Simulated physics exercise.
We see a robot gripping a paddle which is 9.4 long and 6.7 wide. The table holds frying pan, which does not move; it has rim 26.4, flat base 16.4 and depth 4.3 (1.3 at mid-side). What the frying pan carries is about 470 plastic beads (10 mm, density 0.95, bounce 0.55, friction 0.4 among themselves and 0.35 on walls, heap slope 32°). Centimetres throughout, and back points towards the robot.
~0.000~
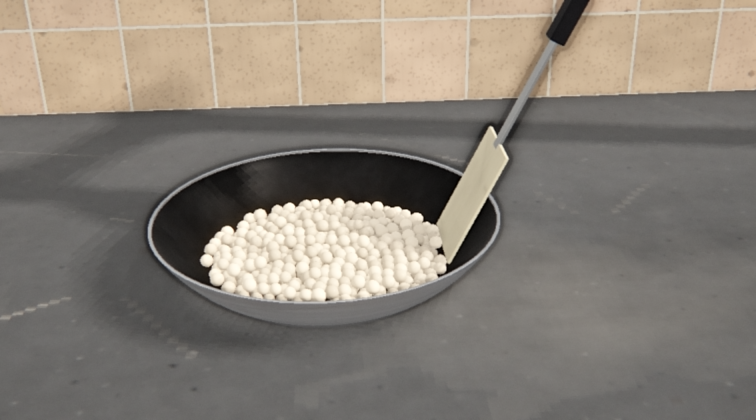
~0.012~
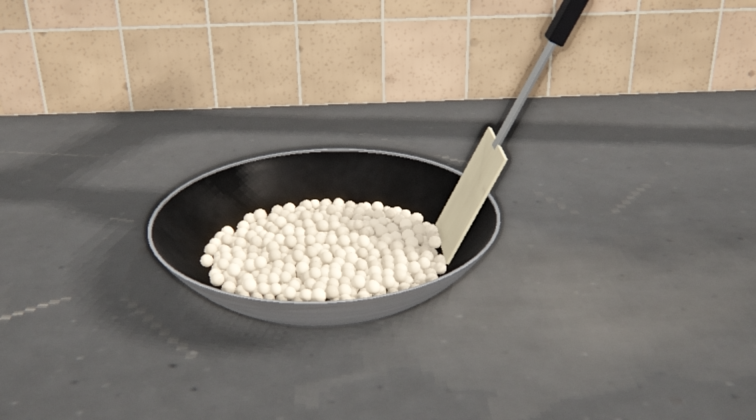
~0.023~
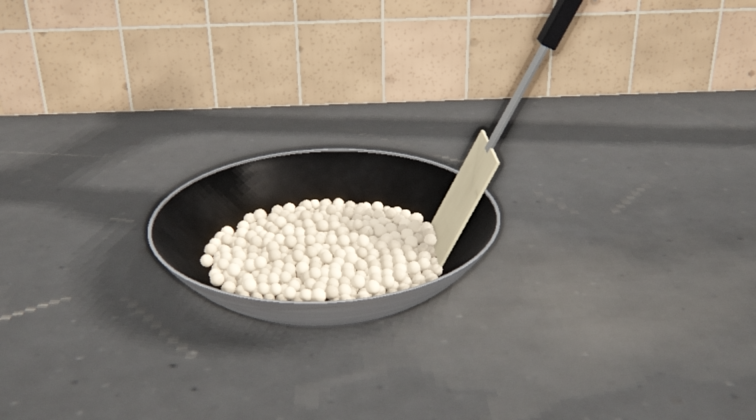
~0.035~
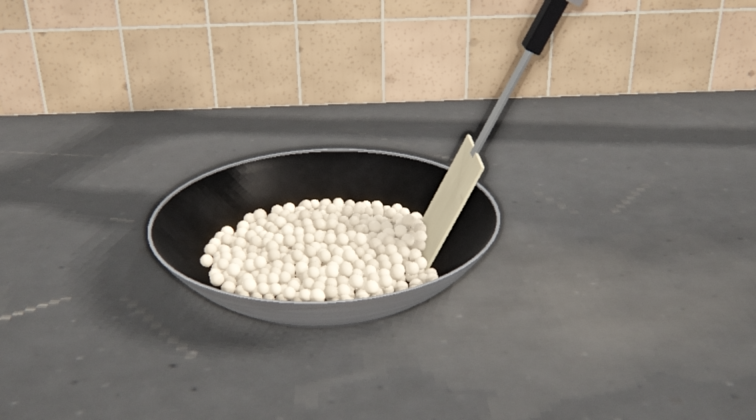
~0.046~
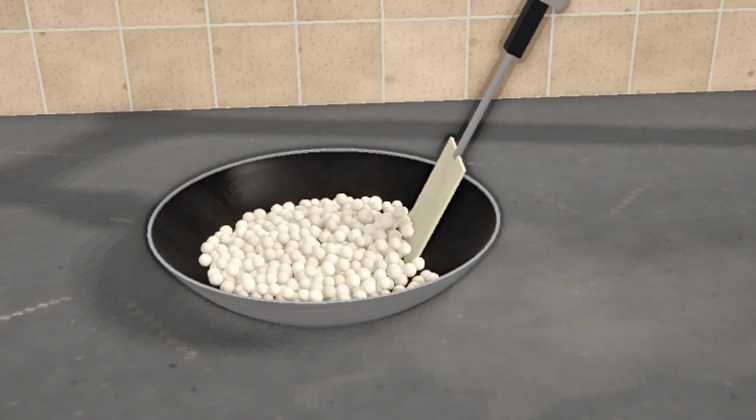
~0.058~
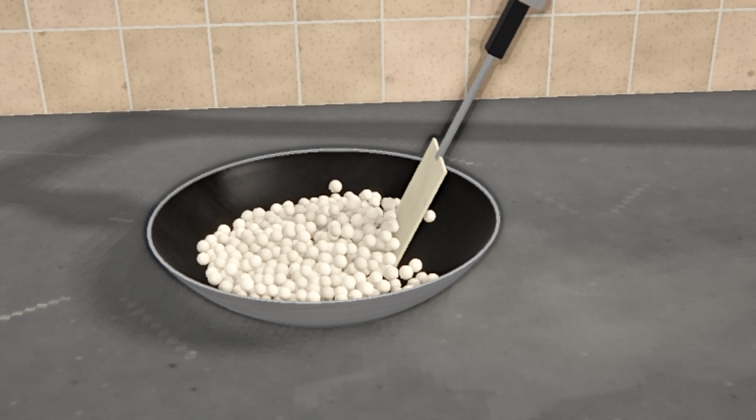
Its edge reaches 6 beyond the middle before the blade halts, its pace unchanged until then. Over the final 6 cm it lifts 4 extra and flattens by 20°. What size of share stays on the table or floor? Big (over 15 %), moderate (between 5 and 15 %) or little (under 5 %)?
The share is moderate.
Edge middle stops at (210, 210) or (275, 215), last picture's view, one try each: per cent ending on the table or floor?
Some 15 and 5 per cent.
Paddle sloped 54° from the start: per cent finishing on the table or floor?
About 10 per cent.
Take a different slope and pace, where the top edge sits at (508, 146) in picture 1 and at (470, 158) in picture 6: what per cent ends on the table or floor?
Some 0 percent ends up on the table or floor.
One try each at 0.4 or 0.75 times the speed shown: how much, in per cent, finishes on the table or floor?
Roughly 0 per cent on the first try and 5 per cent on the second.
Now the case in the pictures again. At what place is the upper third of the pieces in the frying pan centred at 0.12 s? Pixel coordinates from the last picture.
I'd put it close to (297, 235).
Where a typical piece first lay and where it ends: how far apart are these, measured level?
Roughly 3 centimetres.
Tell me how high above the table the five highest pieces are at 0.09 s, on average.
6 cm.
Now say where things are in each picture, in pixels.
The paddle top edge at (499, 142), sloping 64°; upper third of the load around (331, 242), from x 205 to 440, top at y 205; 467 in the frying pan, in the first picture.
The paddle top edge at (498, 143), sloping 64°; upper third of the load around (331, 242), from x 205 to 440, top at y 205, in the second picture.
The paddle top edge at (490, 146), sloping 64°; upper third of the load around (331, 243), from x 205 to 435, top at y 205, in the third picture.
The paddle top edge at (476, 150), sloping 64°; upper third of the load around (338, 243), from x 205 to 430, top at y 205, in the fourth picture.
The paddle top edge at (458, 153), sloping 64°; upper third of the load around (338, 238), from x 205 to 435, top at y 200, in the fifth picture.
The paddle top edge at (440, 154), sloping 64°; upper third of the load around (335, 236), from x 205 to 435, top at y 185; 467 in the frying pan, in the sixth picture.
After 0.09 s, sloping 64°, highest piece 7 above the table; 467 in the frying pan.
After 0.12 s, sloping 57°, highest piece 8 above the table; 467 in the frying pan.
After 0.33 s, sloping 44°, highest piece 6 above the table; 428 in the frying pan, 34 on the table or floor, 5 on the blade or in flight.
After 1.38 s, sloping 44°, highest piece 4 above the table; 428 in the frying pan, 39 on the table or floor.
In the end, 428 in the frying pan, 39 on the table or floor. That is 8 % on the table or floor.
